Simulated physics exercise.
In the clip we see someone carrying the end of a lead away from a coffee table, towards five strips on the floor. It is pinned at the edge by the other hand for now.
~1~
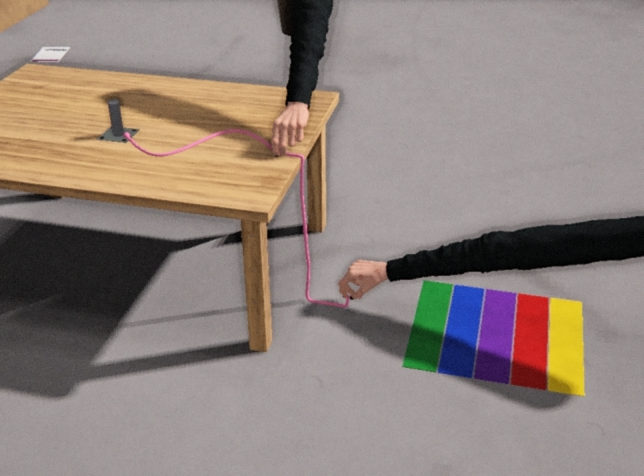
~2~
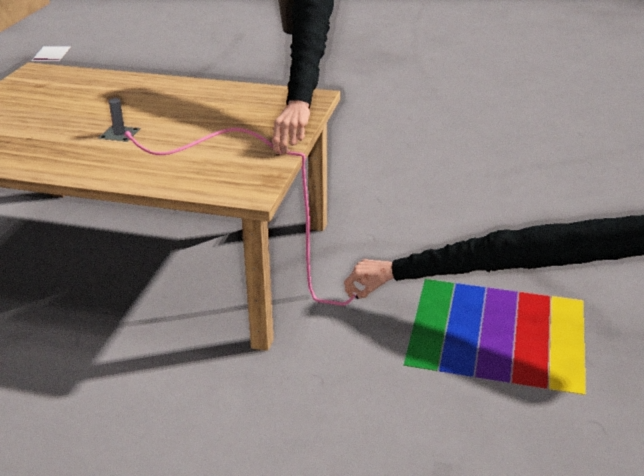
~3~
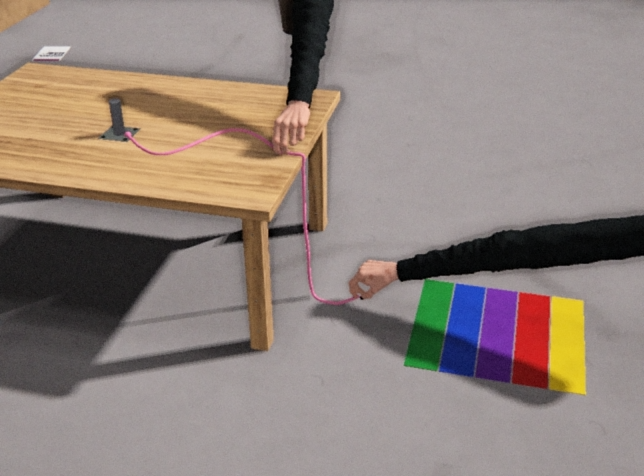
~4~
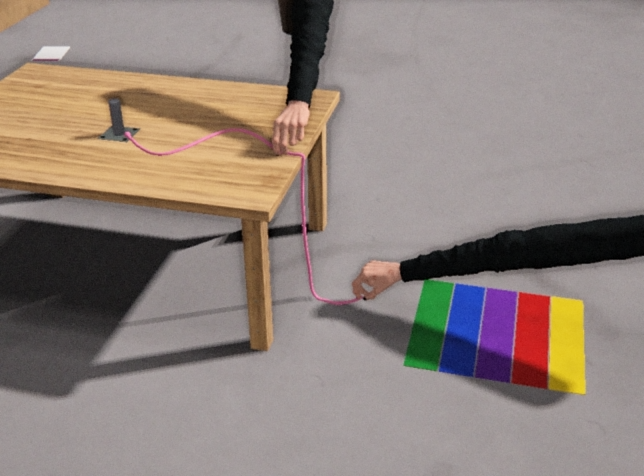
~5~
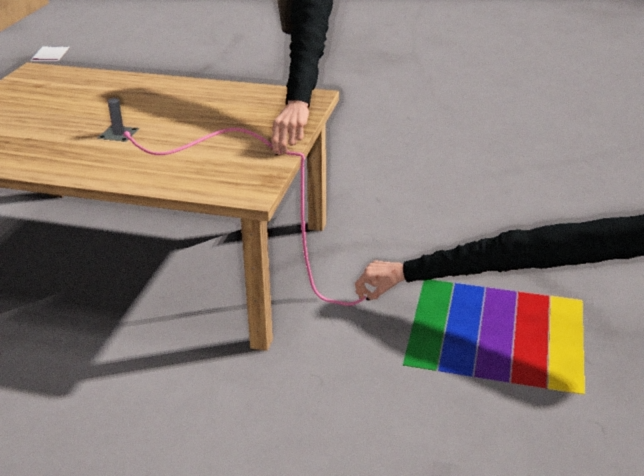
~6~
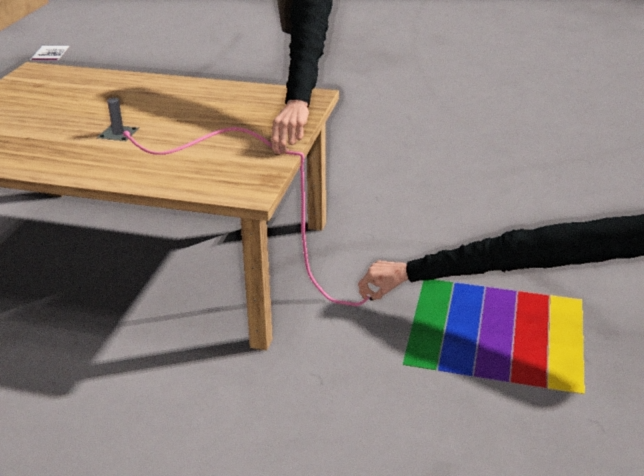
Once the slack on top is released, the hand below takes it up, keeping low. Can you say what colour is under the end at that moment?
Yes, it is red.
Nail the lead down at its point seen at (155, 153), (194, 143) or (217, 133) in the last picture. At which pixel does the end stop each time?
Taking the tries in turn: (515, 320), (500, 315) and (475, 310).
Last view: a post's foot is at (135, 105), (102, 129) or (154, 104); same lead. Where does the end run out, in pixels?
The first try gives (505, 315), the second (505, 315) and the third (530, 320).
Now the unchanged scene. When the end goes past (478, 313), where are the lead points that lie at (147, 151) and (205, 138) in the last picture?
Result - first point (172, 137), second point (237, 144).
Soon after, end near (478, 313); over blue.
After that, end near (512, 317); over purple.
At the stop, end near (532, 320); over red. It halts on the red strip.
